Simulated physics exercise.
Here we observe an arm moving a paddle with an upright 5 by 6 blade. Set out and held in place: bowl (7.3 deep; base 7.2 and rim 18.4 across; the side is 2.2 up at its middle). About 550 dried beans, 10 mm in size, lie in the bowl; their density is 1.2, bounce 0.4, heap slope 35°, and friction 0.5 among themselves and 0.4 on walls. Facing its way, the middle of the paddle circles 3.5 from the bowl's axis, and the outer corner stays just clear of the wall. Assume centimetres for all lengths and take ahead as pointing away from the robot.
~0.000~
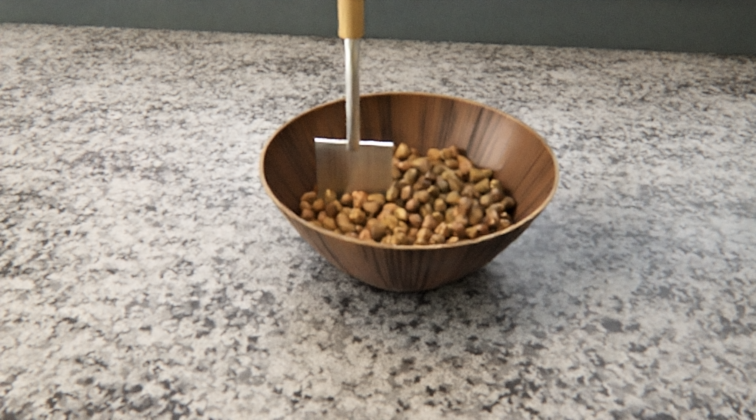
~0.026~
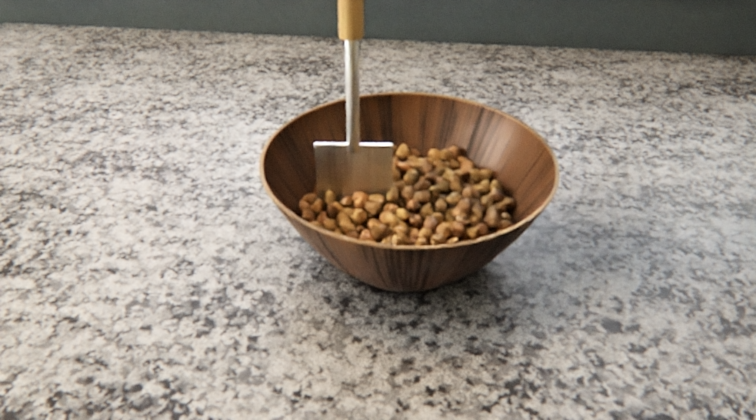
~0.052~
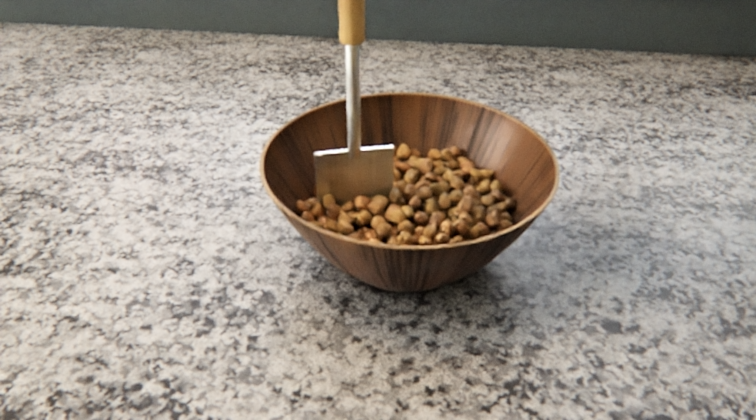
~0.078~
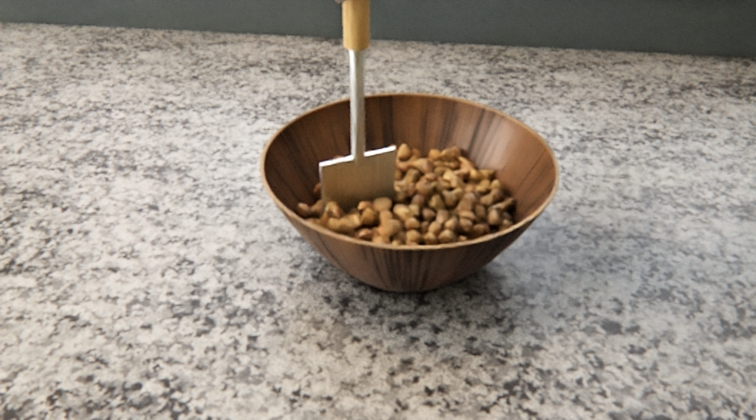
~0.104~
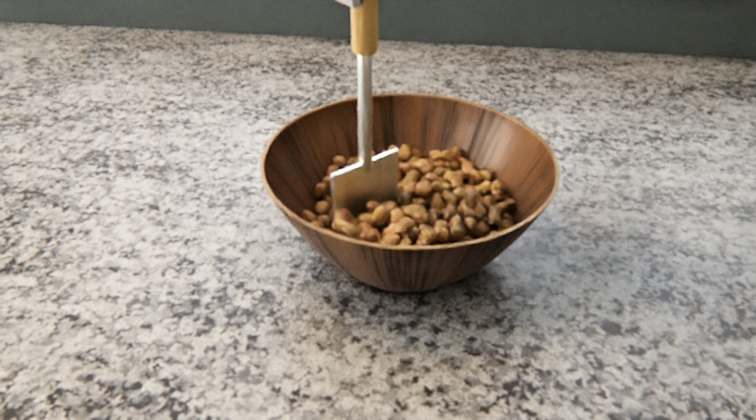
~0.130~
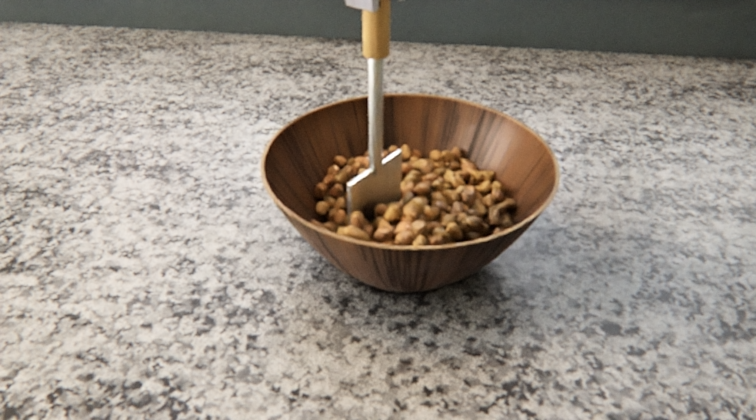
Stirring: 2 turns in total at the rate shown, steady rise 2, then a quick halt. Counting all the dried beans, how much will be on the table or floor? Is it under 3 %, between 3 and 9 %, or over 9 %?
Between 3 and 9 %.
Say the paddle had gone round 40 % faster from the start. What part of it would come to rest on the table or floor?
My guess is about 15 per cent.
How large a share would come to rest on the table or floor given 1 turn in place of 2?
Then roughly 5 percent.
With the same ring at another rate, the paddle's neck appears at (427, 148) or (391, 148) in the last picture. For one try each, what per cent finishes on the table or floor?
About 30 and 10 %.
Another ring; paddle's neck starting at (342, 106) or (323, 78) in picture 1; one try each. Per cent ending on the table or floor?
Around 10 per cent on the first try, around 0 per cent on the second.
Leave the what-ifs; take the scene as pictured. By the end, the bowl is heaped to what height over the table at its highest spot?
Roughly 7.5 centimetres.
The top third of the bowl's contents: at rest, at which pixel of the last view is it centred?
Near (396, 198).
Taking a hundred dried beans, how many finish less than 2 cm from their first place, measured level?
Around 20 in a hundred, roughly.
After 0.61 s, 319° round, highest piece 9 above the table; 533 in the bowl, 15 on the table or floor, 5 in flight or on the tool.
After 1.09 s, 219° round, highest piece 8 above the table; 523 in the bowl, 28 on the table or floor, 2 in flight or on the tool.
After 1.53 s, 0° round, highest piece 7 above the table; 522 in the bowl, 31 on the table or floor.
After 2.23 s, 0° round, highest piece 7 above the table; 522 in the bowl, 31 on the table or floor.
At rest, 522 in the bowl, 31 on the table or floor. That is 6 % on the table or floor.
